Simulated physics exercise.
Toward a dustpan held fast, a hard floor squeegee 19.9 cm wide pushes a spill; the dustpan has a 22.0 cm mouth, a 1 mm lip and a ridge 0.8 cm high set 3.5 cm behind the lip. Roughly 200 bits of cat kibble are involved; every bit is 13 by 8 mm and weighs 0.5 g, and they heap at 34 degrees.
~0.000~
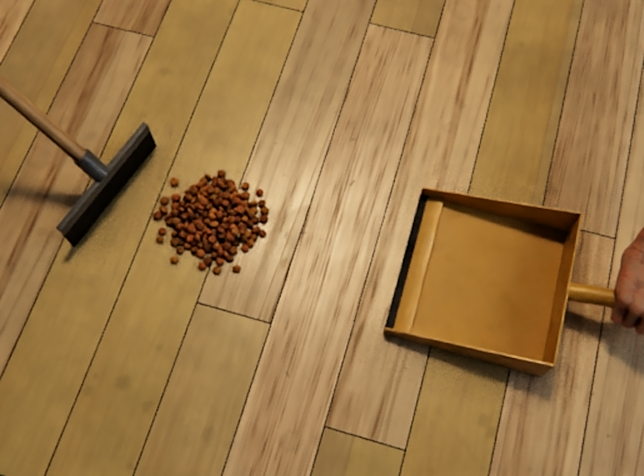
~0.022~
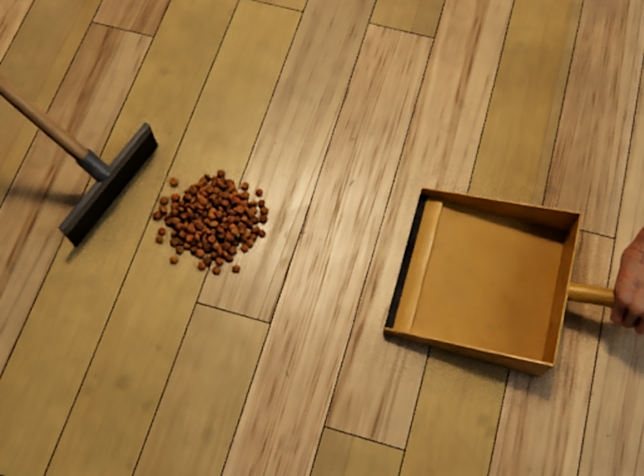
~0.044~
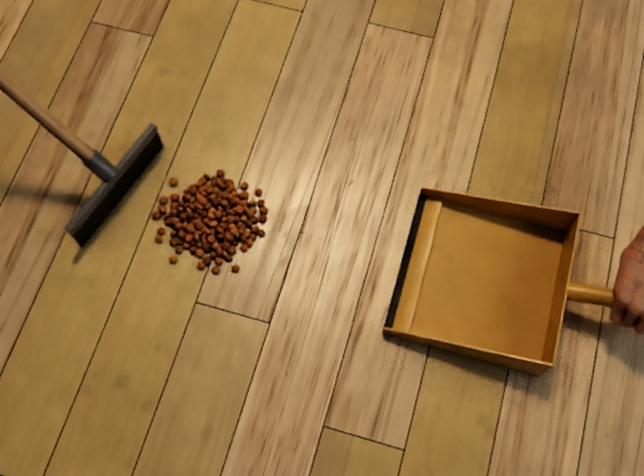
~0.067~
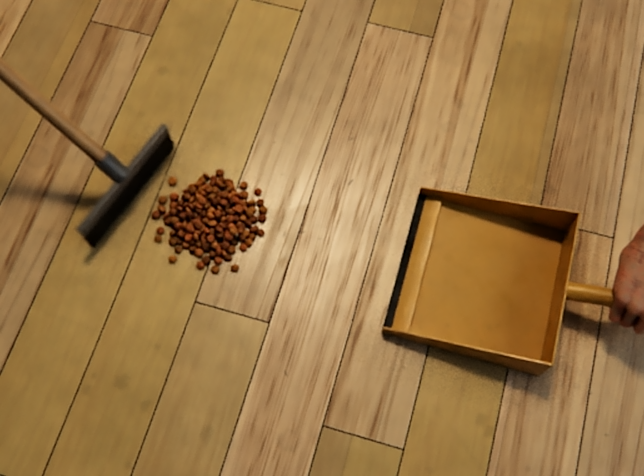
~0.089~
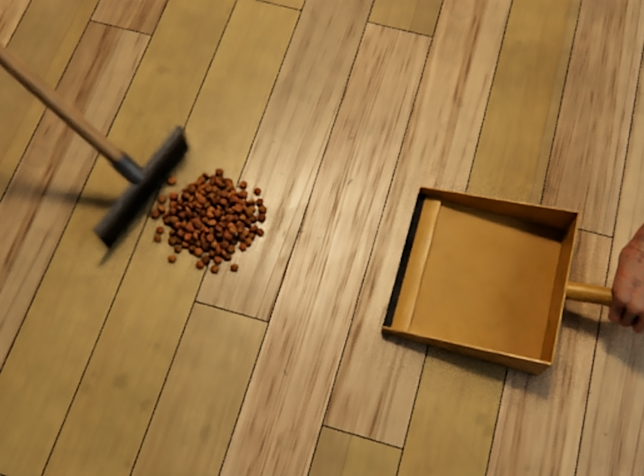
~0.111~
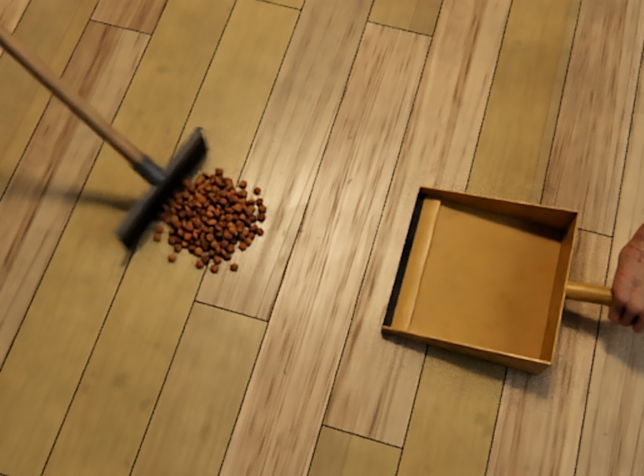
On a wood-plank floor, a dark squeegee on a long handle slid rightward, slowly and then faster, and pressed into the left edge of a brown kibble pile while a hand kept a dustpan still.
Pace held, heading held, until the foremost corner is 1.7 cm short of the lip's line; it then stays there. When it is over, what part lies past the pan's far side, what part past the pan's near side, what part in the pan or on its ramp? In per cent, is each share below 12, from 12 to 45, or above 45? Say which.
In order: Past the pan's far side: A tiny portion, past the pan's near side: A sizeable portion, in the pan or on its ramp: The main portion.
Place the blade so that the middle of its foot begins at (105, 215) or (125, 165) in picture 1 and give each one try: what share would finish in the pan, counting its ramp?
55 and 35 per cent, roughly.
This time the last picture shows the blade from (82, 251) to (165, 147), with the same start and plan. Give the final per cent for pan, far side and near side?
Final per cent - pan 0, far 0, near 50.
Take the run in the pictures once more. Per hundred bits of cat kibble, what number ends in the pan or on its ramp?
Estimate: Close to 50 %.
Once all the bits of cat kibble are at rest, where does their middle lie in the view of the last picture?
Centre at rest: Approx. (405, 287) px.
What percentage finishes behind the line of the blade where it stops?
Estimate: Around 10 %.
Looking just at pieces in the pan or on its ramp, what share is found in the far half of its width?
Some 60 per cent.
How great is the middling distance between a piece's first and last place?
32 cm, roughly.
After 0.24 s, middle of the blade 18 cm from the lip; 0 % over the lip, far side 0 %, near side 5 %.
After 0.32 s, middle of the blade 8 cm from the lip; 0 % over the lip, far side 0 %, near side 15 %.
Then, at 0.54 s, middle of the blade 4 cm from the lip; 50 % over the lip, far side 5 %, near side 20 %.
By 1.3 s all is still; far side 5 %, near side 20 %, pan 50 %, in front of the lip or behind the blade 25 %.
